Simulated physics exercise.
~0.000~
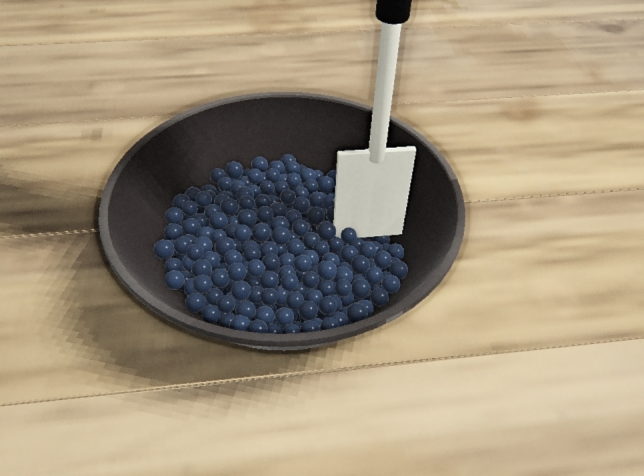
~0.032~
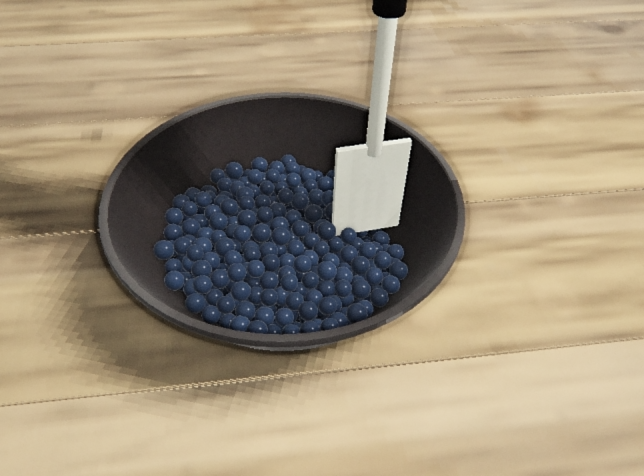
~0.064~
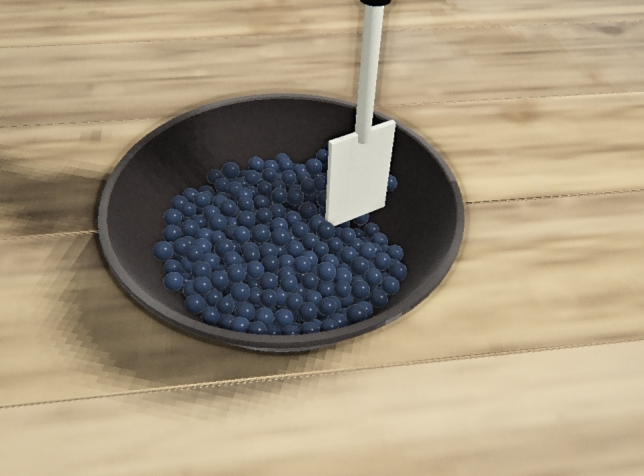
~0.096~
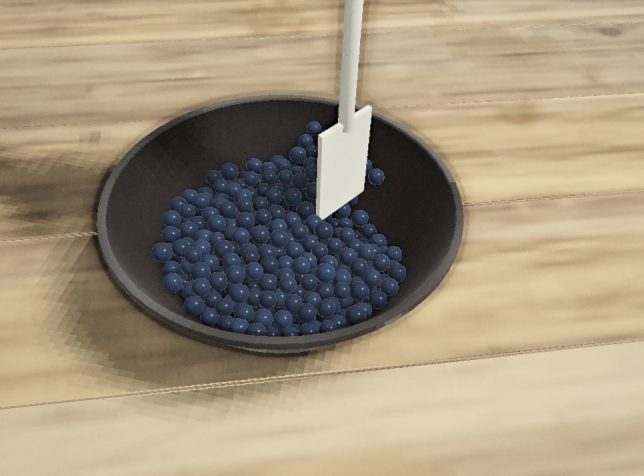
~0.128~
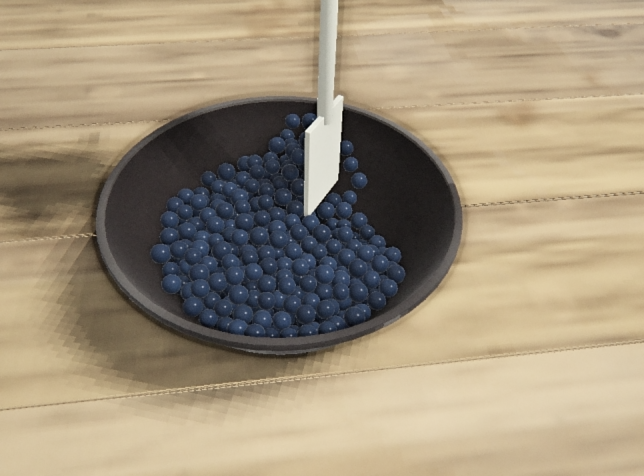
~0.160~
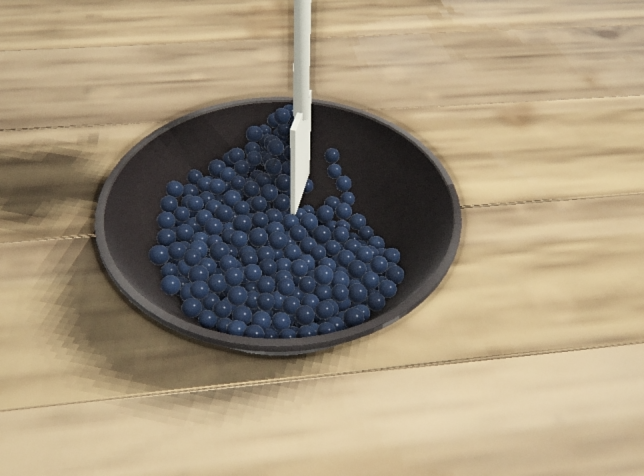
A white spatula-like tool swept leftward along the far side of a dark bowl of small blue beads, turning edge-on as it pushed some of them up against the back wall.
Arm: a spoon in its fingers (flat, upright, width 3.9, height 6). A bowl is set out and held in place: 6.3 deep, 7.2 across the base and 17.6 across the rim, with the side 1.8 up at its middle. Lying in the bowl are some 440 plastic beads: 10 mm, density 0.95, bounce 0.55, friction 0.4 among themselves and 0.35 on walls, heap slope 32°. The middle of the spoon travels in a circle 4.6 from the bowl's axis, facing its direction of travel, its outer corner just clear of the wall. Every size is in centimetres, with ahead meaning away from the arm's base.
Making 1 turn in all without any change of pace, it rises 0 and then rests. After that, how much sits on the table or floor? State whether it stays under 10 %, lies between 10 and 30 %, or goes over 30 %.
It stays under 10 %.
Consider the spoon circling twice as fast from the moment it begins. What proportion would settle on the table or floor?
I'd say close to 30 %.
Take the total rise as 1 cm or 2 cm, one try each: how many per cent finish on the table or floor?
First try about 0 per cent, second about 0 per cent.
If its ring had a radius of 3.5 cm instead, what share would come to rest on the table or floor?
Roughly 0 percent, I'd expect.
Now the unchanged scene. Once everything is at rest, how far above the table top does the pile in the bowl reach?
Top height: Around 6.5 cm.
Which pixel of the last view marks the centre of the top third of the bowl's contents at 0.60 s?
Roughly pixel (365, 264).
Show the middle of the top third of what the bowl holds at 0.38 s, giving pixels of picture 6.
Around pixel (193, 265).
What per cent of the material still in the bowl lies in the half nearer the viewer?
Around 35 per cent of what the bowl keeps.
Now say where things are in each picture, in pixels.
In the first picture, spoon neck at (380, 126), 0° round; upper third of the load around (282, 233), from x 165 to 400, top at y 160; 444 in the bowl.
In the second picture, spoon neck at (377, 120), 7° round; upper third of the load around (282, 234), from x 165 to 400, top at y 160.
In the third picture, spoon neck at (365, 107), 22° round; upper third of the load around (281, 228), from x 165 to 400, top at y 150.
In the fourth picture, spoon neck at (348, 96), 38° round; upper third of the load around (279, 229), from x 160 to 395, top at y 130.
In the fifth picture, spoon neck at (326, 89), 54° round; upper third of the load around (277, 223), from x 160 to 395, top at y 120.
In the sixth picture, spoon neck at (301, 84), 71° round; upper third of the load around (262, 219), from x 160 to 395, top at y 115; 444 in the bowl.
After 0.38 s, 182° round, highest piece 8 above the table; 441 in the bowl, 2 on the table or floor, 1 in flight or on the tool.
After 0.60 s, 294° round, highest piece 8 above the table; 422 in the bowl, 16 on the table or floor, 6 in flight or on the tool.
After 0.91 s, 0° round, highest piece 6 above the table; 414 in the bowl, 30 on the table or floor.
After 1.61 s, 0° round, highest piece 6 above the table; 414 in the bowl, 30 on the table or floor.
At rest, 414 in the bowl, 30 on the table or floor. That is 7 % on the table or floor.
